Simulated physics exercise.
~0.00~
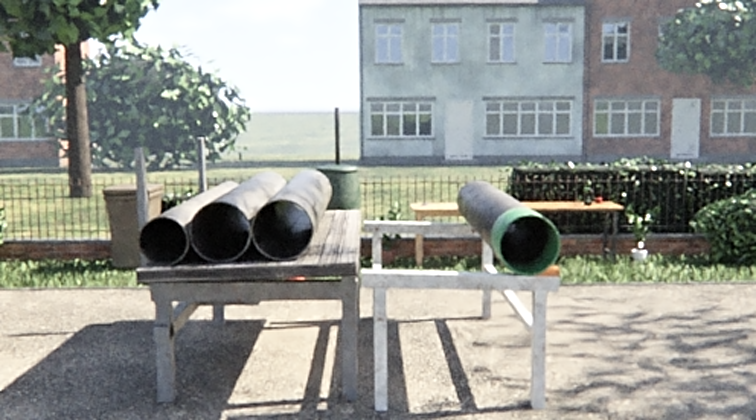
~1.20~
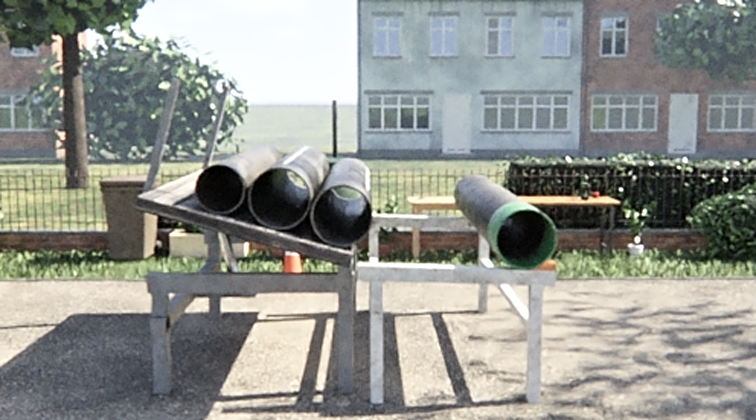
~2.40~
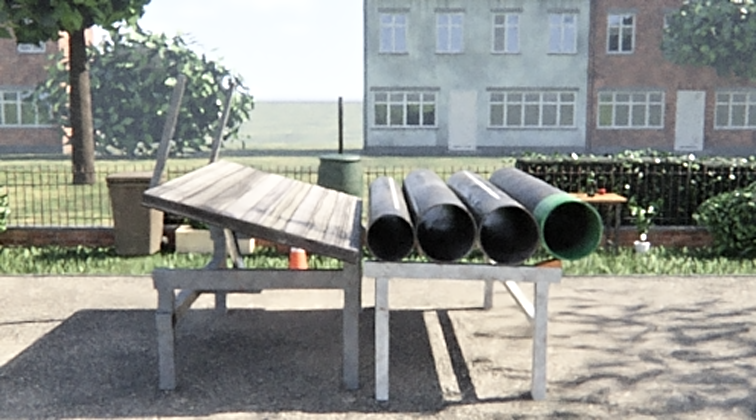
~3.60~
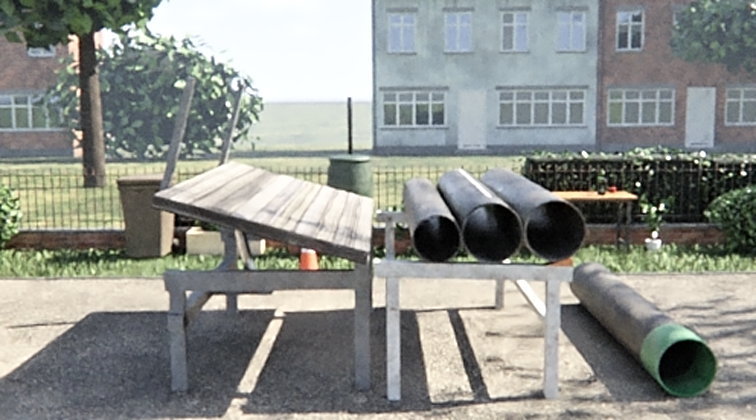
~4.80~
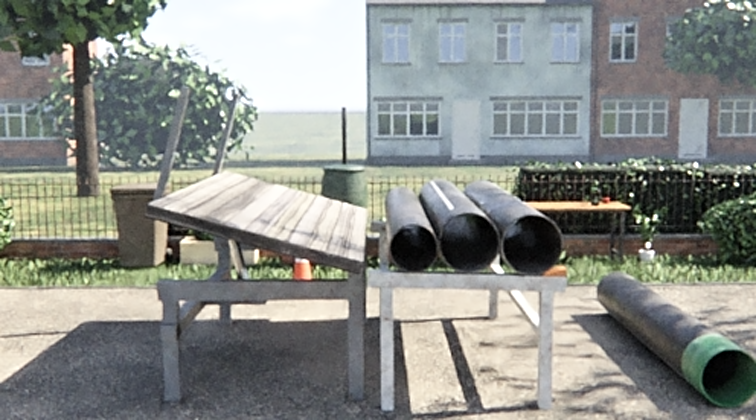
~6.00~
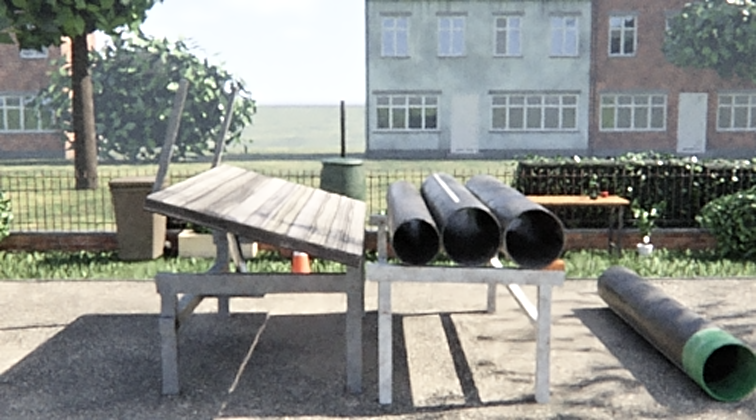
In a paved yard before a fence and houses, a wooden deck holding three dark pipes tilts down to the right, and they roll onto a neighbouring rack, knocking a green-ended pipe off its right end to the ground, where it lies while the three stay on the rack.
